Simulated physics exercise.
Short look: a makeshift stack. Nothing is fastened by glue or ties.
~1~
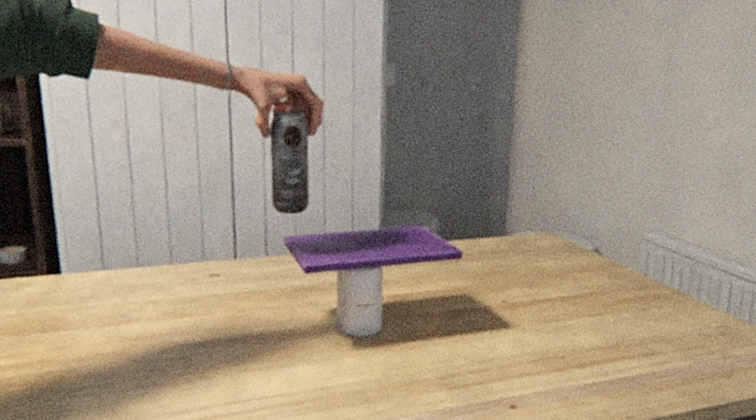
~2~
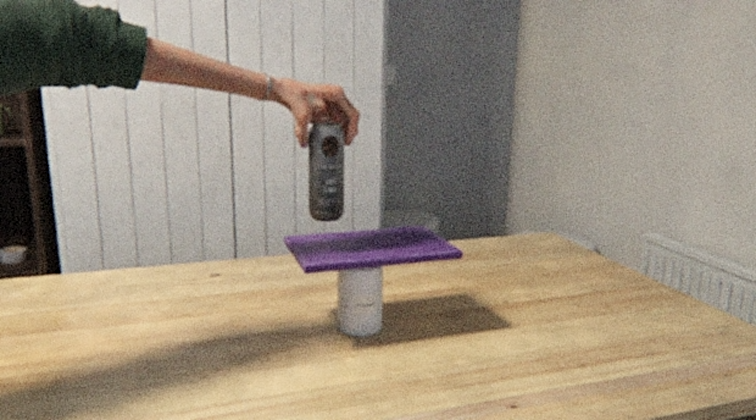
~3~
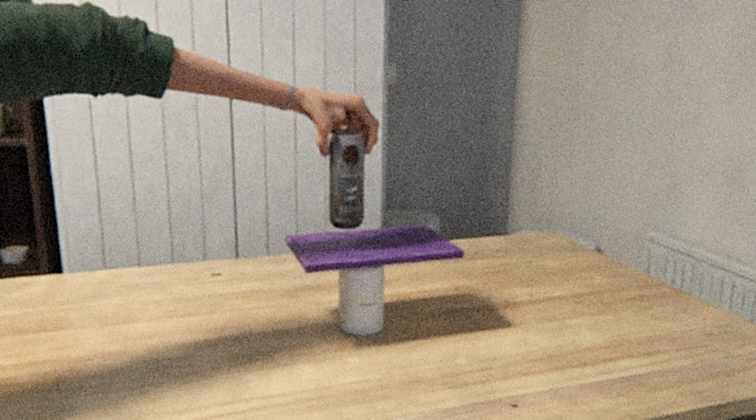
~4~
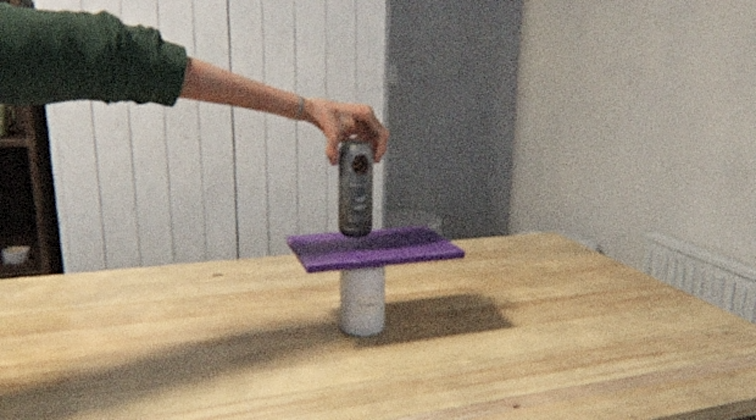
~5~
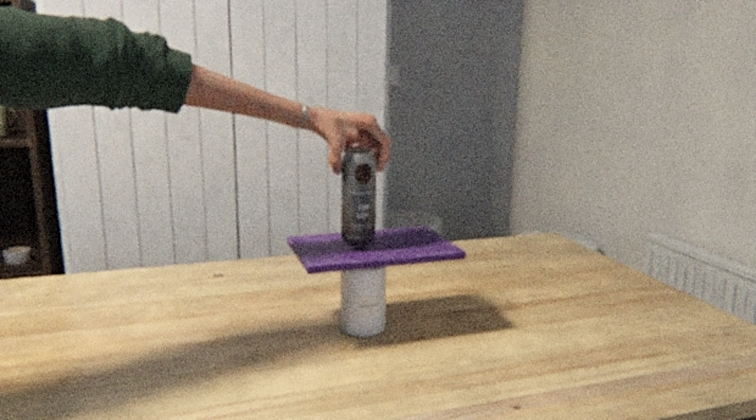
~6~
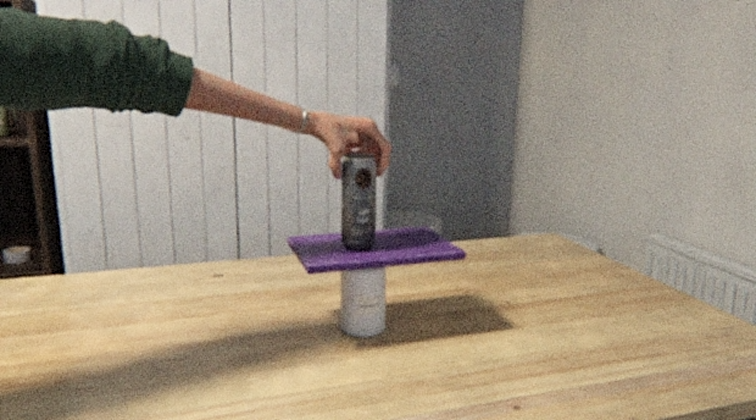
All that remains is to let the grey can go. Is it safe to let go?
The stack bears the weight.
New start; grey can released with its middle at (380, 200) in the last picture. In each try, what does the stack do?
The stack then stays standing.
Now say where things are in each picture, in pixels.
In the first frame, coming down; grey can (290, 163); purple lid (371, 247).
In the second frame, coming down; grey can (326, 172); purple lid (371, 247).
In the third frame, coming down; grey can (346, 180); purple lid (372, 247).
In the fourth frame, coming down; grey can (356, 190); purple lid (373, 247).
In the fifth frame, coming down; grey can (359, 198); purple lid (374, 248).
In the sixth frame, in place under the hand; grey can (359, 203); purple lid (374, 248).
Then, 0.20 s on from there, no change.
Then, 0.40 s on from there, grey can resting near (359, 203).
In the end, all 3 unmoved. At the end, from the last picture's camera, grey can near (359, 203). The stack stays up.
